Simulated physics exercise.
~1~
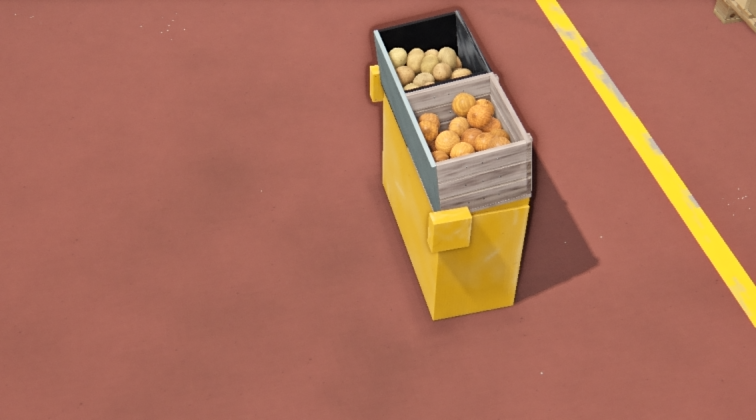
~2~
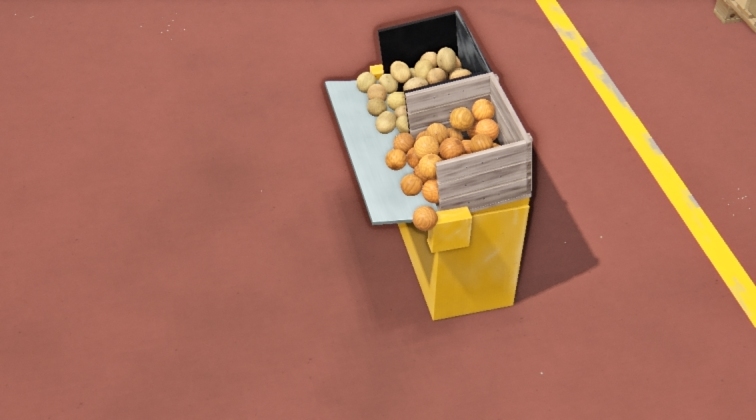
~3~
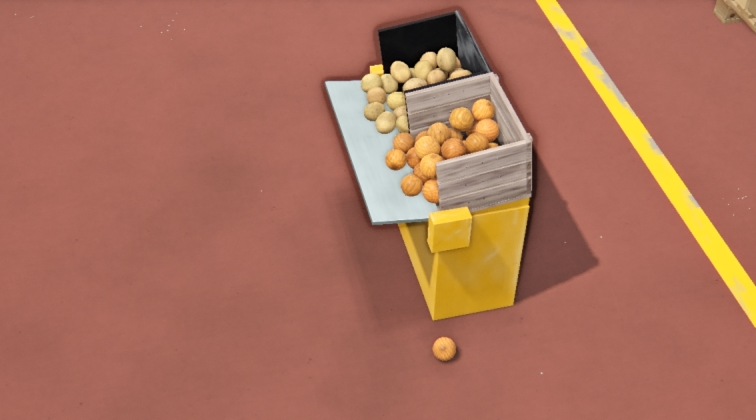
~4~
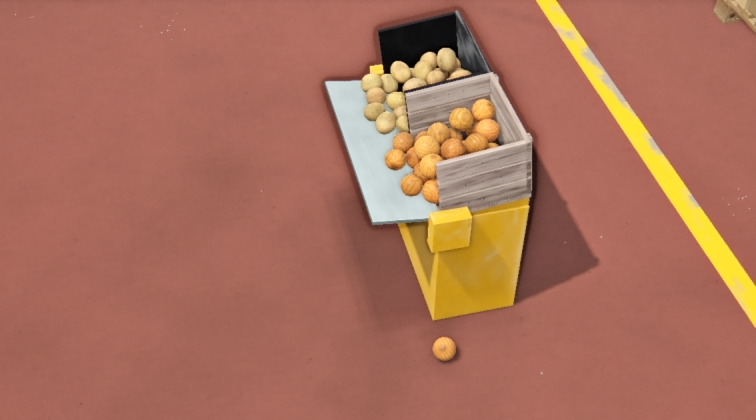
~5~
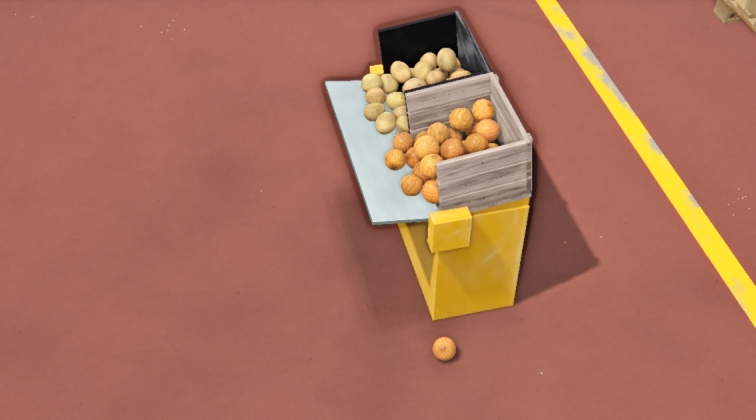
On a reddish floor marked with a yellow line, a flap on a yellow stand drops open to the left, letting round produce slide partway from a wooden hopper and a black one; a single orange-brown piece falls to the ground and rests there while the others stay up.
